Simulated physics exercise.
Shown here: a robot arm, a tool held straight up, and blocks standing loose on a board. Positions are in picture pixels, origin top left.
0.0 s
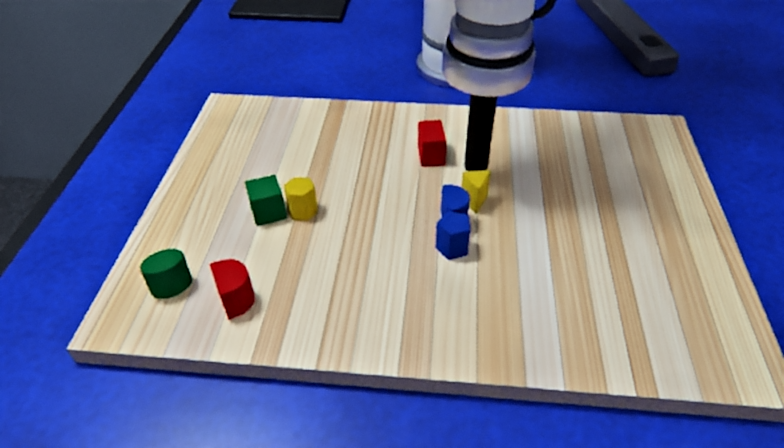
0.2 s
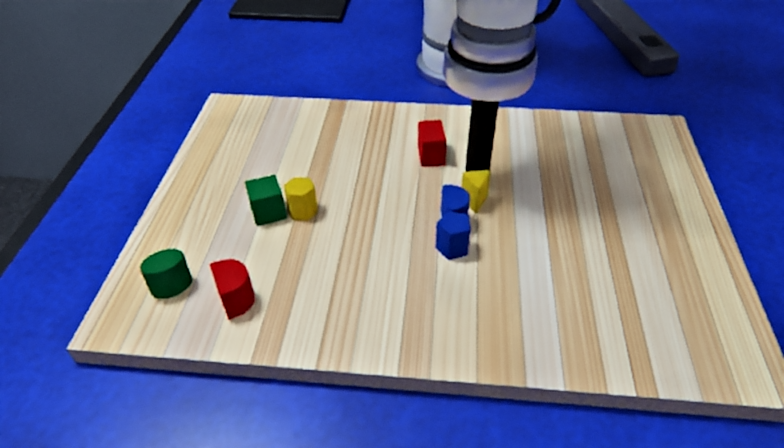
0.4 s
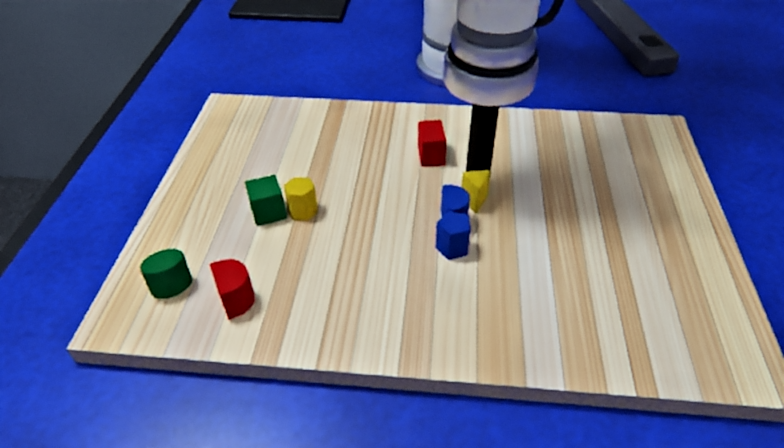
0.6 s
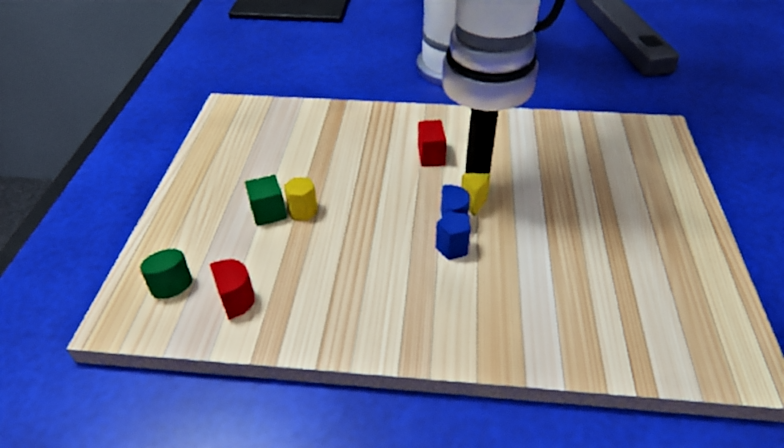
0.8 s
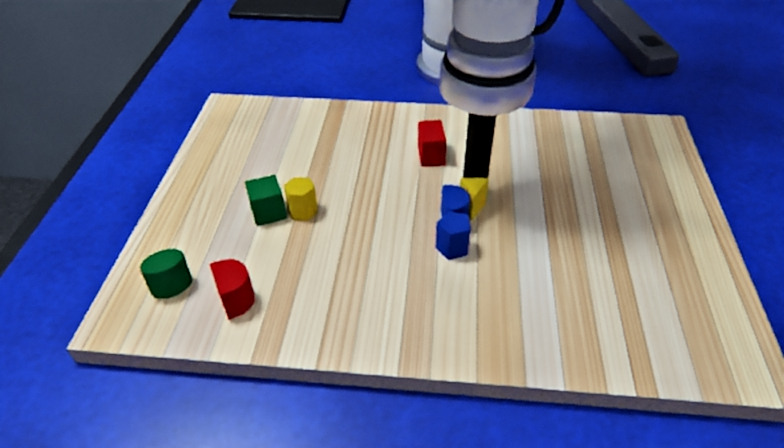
On a striped wooden board, a robot arm's black tool shifting slightly and nudging a small yellow block toward the viewer beside blue blocks.
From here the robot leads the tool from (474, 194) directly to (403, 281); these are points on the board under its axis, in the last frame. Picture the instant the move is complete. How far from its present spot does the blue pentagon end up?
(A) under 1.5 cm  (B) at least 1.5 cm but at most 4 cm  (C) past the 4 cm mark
I'll go with B - at least 1.5 cm but at most 4 cm.
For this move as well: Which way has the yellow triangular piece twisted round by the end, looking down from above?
Looking down: Anticlockwise.
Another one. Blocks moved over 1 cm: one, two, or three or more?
It's going to be three or more.
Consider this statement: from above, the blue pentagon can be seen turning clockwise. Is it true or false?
The statement is incorrect.
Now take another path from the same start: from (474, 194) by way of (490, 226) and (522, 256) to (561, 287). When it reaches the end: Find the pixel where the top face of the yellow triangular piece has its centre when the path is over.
I'd place it at (487, 223), taking the centre of its top.
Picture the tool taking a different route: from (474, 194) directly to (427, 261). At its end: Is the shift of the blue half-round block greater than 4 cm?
Yes - that is the case.
On the path given first. One third of the way, tool (453, 211); blue pentagon (453, 233), turned 55° anticlockwise; blue half-round block (438, 212), turned 15° clockwise; yellow triangular piece (476, 203), turned 50° anticlockwise.
Two thirds of the way, tool (429, 240); blue pentagon (454, 237), turned 70° anticlockwise; blue half-round block (408, 241), turned 20° clockwise; yellow triangular piece (476, 203), turned 55° anticlockwise.
At the end, tool (403, 271); red oblong still; blue pentagon (454, 237), turned 75° anticlockwise; blue half-round block (376, 271), turned 35° clockwise; yellow triangular piece (476, 203), turned 55° anticlockwise.
